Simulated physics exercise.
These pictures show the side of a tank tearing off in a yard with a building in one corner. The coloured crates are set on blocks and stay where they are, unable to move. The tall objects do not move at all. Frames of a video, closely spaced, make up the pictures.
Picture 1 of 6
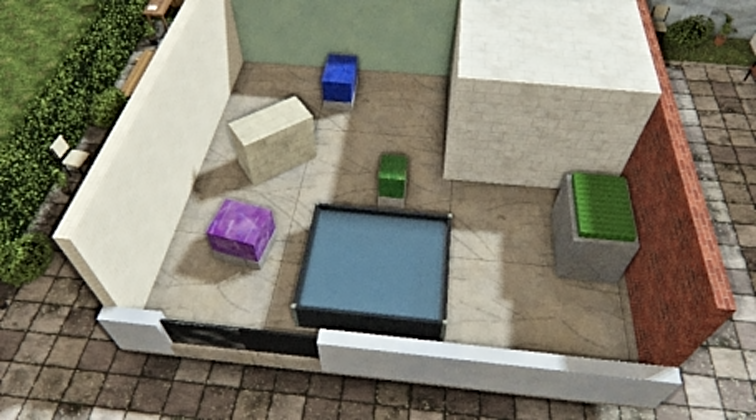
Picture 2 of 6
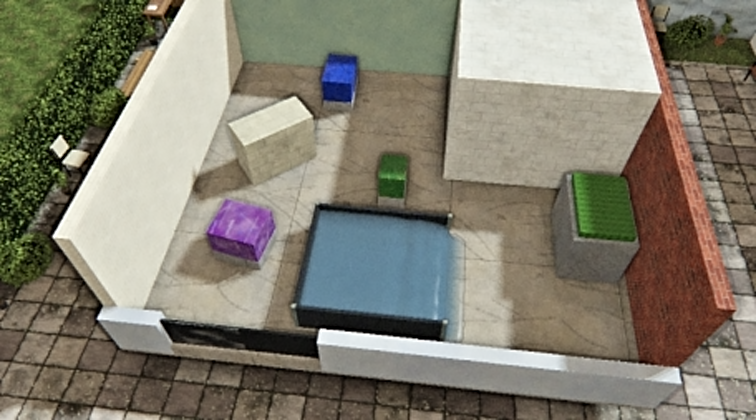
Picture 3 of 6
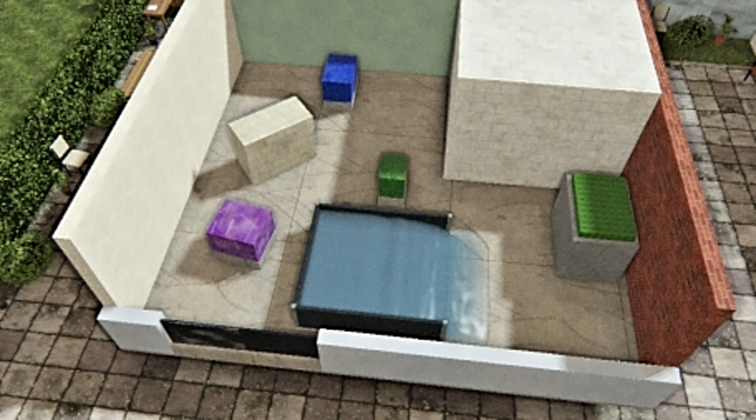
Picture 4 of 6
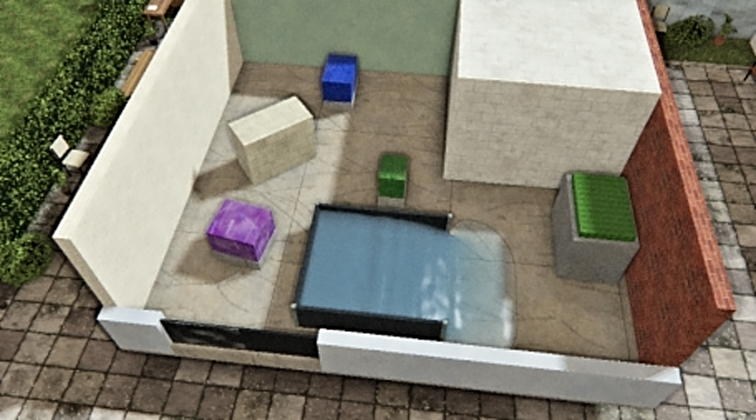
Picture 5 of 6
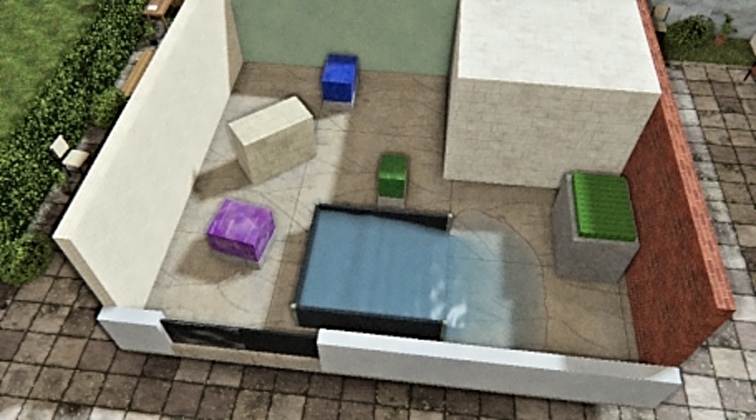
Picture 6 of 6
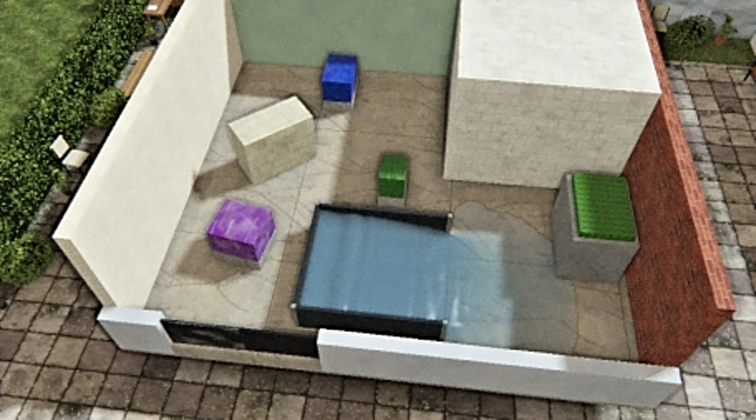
Water poured out of the dark-sided tank when its right side gave way, then spread across the walled yard's floor toward the grey block with the green top, while the coloured boxes stayed still.
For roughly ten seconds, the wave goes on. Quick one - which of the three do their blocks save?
Blue crate saved, green crate saved, purple crate saved.
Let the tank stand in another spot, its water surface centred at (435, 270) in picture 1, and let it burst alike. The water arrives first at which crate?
Answer: The green-painted one.
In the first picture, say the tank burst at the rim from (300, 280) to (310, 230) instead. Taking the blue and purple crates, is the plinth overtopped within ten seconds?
As I see it, the blue crate is not reached, and the purple crate gets reached.
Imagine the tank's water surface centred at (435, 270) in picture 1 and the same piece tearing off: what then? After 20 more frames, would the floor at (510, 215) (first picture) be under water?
Submerged.
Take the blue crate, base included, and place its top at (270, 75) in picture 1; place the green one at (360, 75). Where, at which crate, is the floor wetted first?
Purple crate.
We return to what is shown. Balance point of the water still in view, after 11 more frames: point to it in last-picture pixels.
Somewhere around (482, 290) in the last view.
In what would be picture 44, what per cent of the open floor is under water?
Some 50 per cent.
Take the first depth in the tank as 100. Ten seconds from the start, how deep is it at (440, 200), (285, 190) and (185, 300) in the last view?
First 14, next 8, last 12 in a hundred.
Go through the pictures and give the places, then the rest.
The first frame shows the water tank at (376, 262) is whole and still.
In the second frame, water pours out at (443, 279) and has run to a hidden place.
In the third frame, water pours out at (443, 281) and has run to a hidden place.
In the fourth frame, water pours out at (443, 281) and has run to a hidden place.
In the fifth frame, the front is at a hidden place, out from the gap at (443, 281).
In the sixth frame, water pours out at (443, 282) and has run to (567, 351).
A moment on, water covers 25 % of the floor; the blue crate not reached, the green crate not reached, the purple crate not reached.
Next, water covers 25 % of the floor; the blue crate not reached, the green crate not reached, the purple crate not reached.
Then, water covers 35 % of the floor; the blue crate not reached, the green crate water round its plinth, the purple crate not reached.
Later, water covers 50 % of the floor; the blue crate not reached, the green crate water round its plinth, the purple crate not reached.
In the end, water covers 90 % of the floor; the blue crate stayed above the water, the green crate stayed above the water, the purple crate stayed above the water.
